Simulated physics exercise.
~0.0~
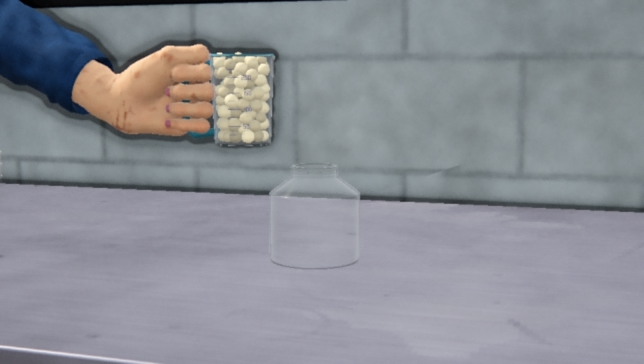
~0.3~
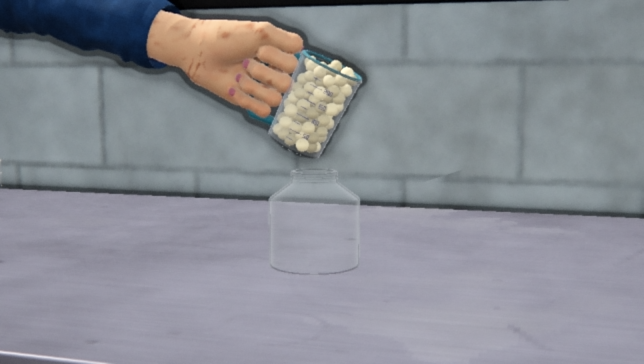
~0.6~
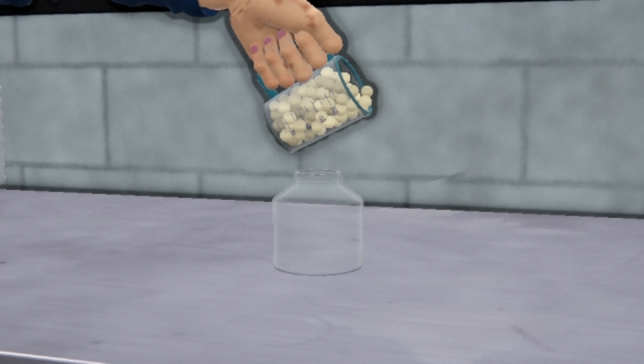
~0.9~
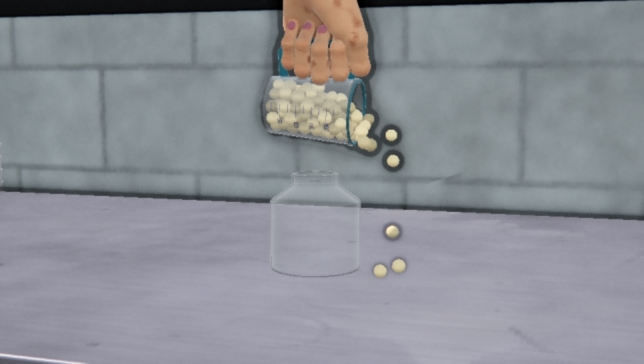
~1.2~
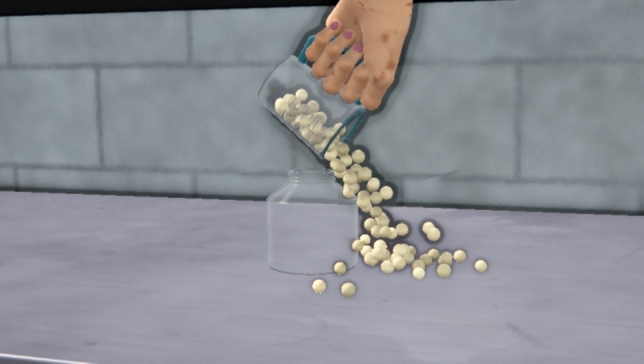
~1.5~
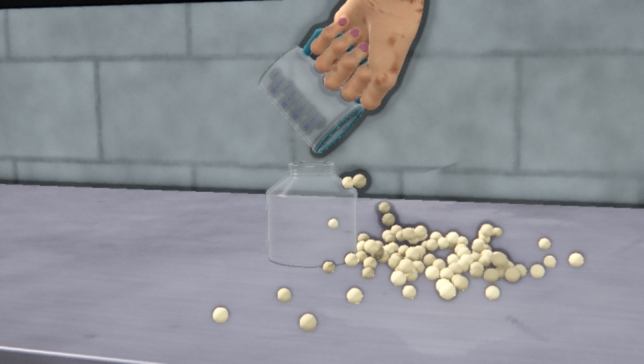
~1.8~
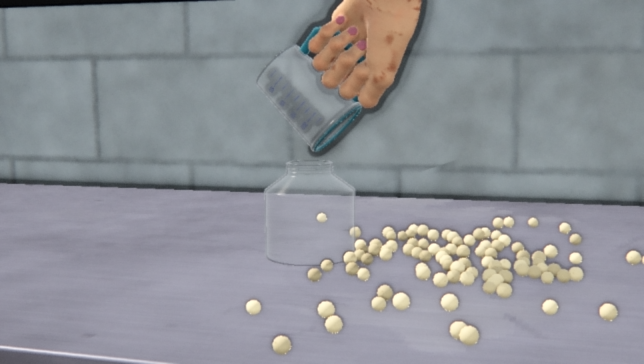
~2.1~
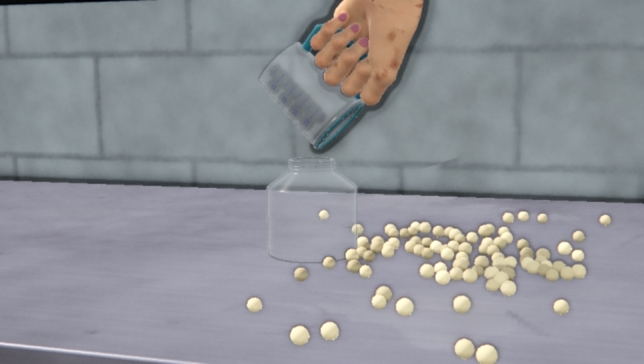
On a pale purplish countertop in front of a gray block wall, an empty clear jar stands while a hand in a blue sleeve holds up a see-through cup full of round, cream-colored nuts. The hand moves right until the cup is above the jar, tipping it onto its side. The first few nuts slip over the rim and drop to the right of the jar. As the cup turns upside down, the rest pour out in a stream, missing the opening. They bounce and scatter across the counter, mostly to the right, leaving both cup and jar empty.
